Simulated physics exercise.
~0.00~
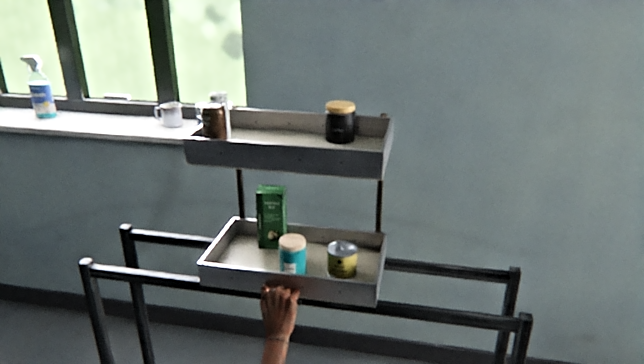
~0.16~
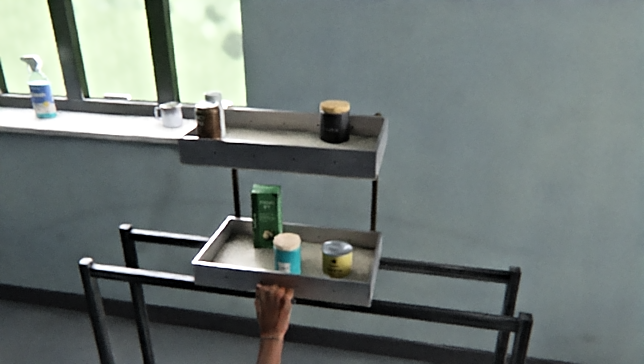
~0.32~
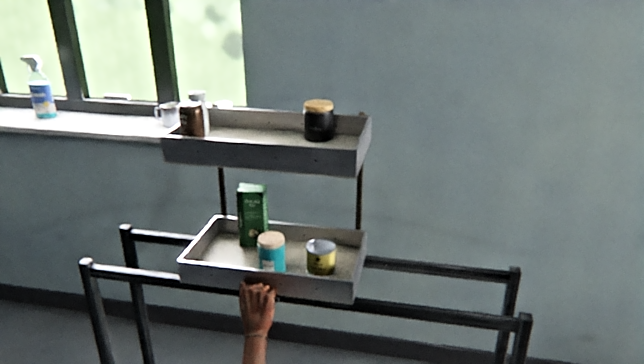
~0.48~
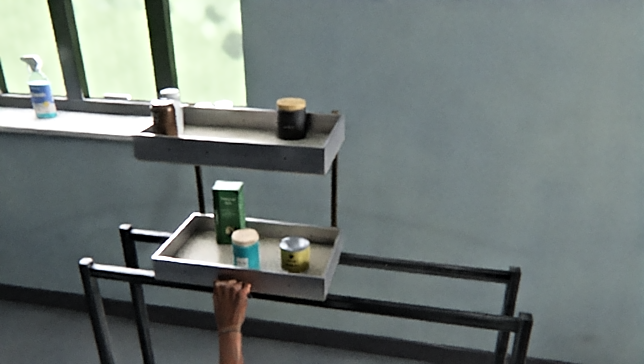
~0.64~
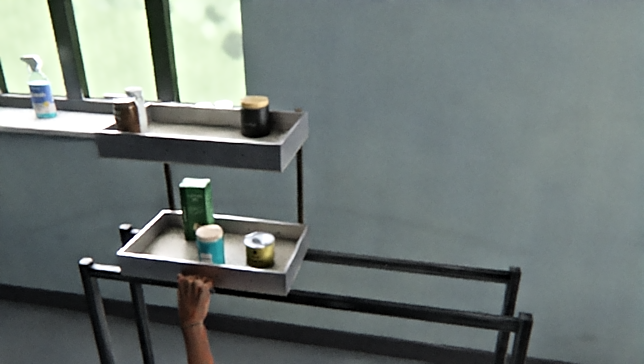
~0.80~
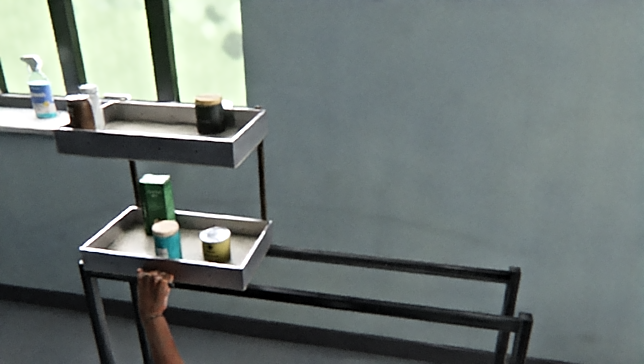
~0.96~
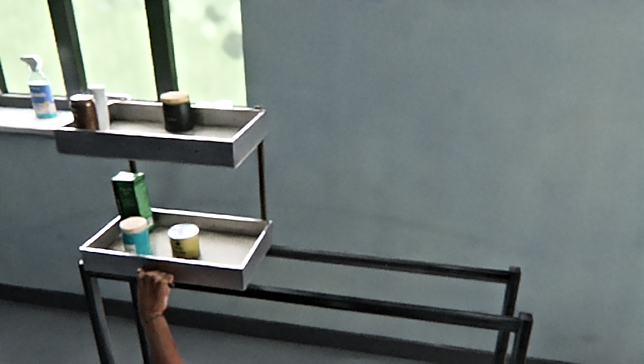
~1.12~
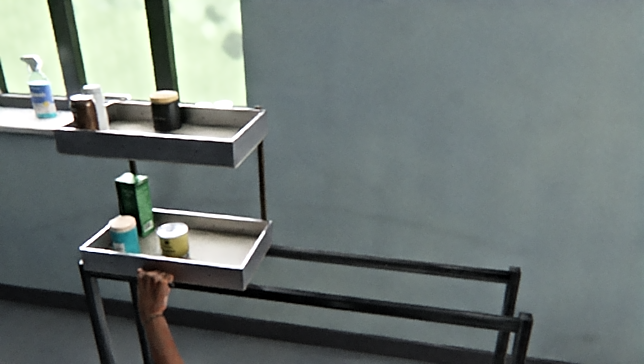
By a window, a hand slides a two-level tray left until several containers shift leftward.
